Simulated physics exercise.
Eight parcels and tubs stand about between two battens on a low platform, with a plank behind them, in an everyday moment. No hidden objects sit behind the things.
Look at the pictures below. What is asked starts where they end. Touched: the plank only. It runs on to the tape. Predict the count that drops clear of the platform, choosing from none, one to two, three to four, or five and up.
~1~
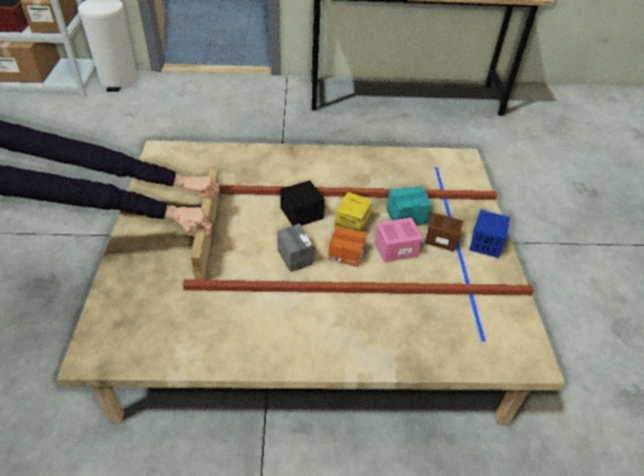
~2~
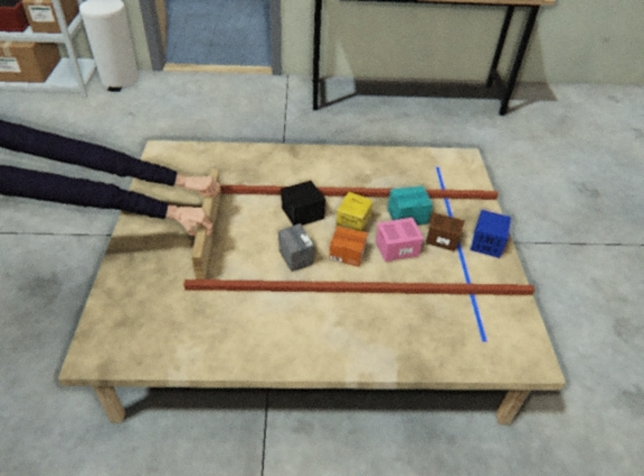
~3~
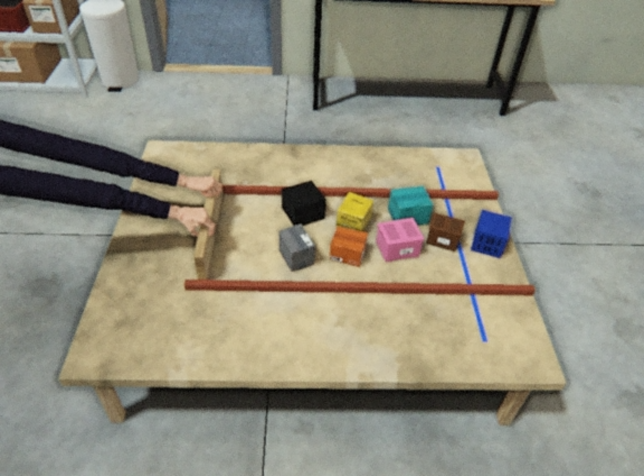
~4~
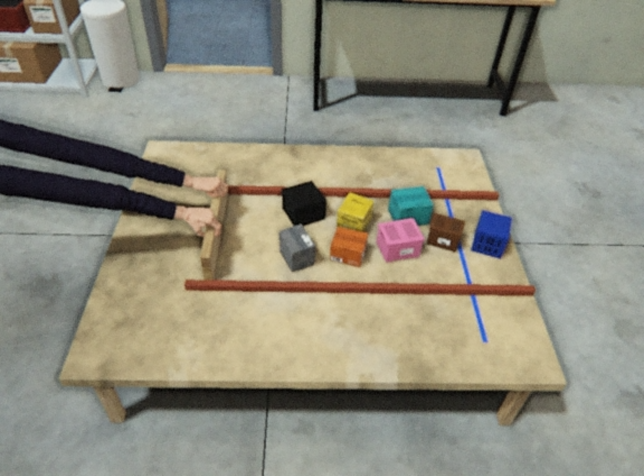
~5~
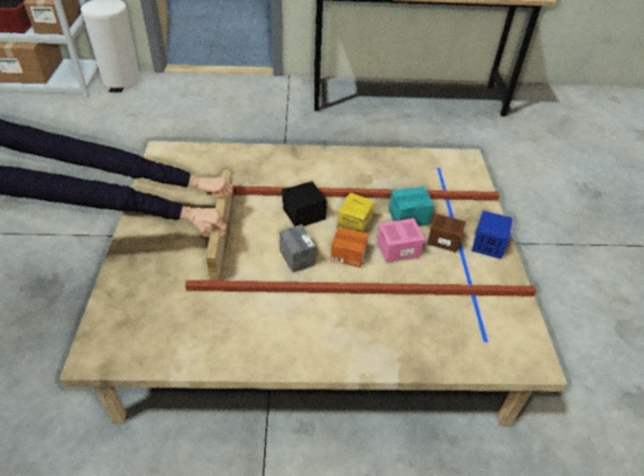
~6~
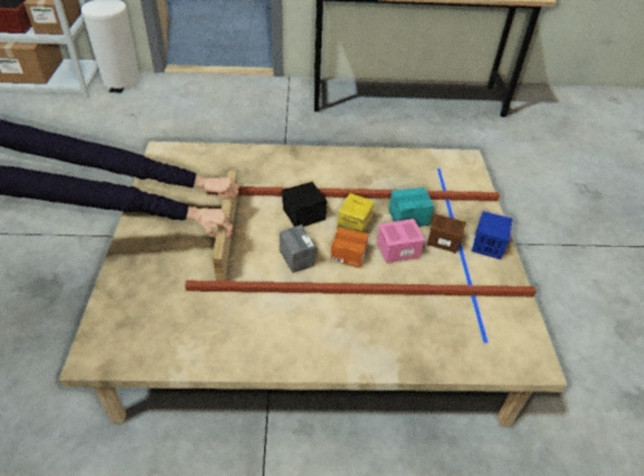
The count that fall off is at least three and at most four.
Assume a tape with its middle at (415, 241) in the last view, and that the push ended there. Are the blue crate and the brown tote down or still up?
Per object: Blue crate goes; brown tote goes.
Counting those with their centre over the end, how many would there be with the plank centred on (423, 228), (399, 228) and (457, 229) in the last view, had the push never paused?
It would be 2, 1 and 4.
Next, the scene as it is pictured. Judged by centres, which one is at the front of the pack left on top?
Yellow box.
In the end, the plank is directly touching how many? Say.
2 in contact.
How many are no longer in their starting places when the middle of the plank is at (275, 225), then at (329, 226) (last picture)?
The first count is 0, and then it's 5.
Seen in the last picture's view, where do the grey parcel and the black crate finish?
Close to (480, 256); the other close to (472, 212).
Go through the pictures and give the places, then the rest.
The first frame shows blue crate (490, 234); brown tote (444, 233); turquoise box (409, 207); plank (207, 223); tape (456, 240).
The second frame shows brown tote (445, 233); grey parcel (296, 248).
The third frame shows turquoise box (410, 207); yellow box (355, 215).
The fourth frame shows blue crate (491, 234); black crate (304, 204).
The fifth frame shows brown tote (446, 233); orange parcel (349, 247).
The sixth frame shows blue crate (492, 235); brown tote (446, 234); turquoise box (411, 208); plank (227, 224); tape (459, 242).
Early on, none off yet; blue crate at rest near (492, 235); brown tote at rest near (446, 234); turquoise box at rest near (411, 208).
A while later, none off yet; blue crate travelled about its own width near (520, 237); brown tote travelled about its own width near (489, 229); turquoise box travelled about its own width near (456, 207).
Finally, the number that fall off is three or four; lost, pink tote, turquoise box, brown tote and blue crate.
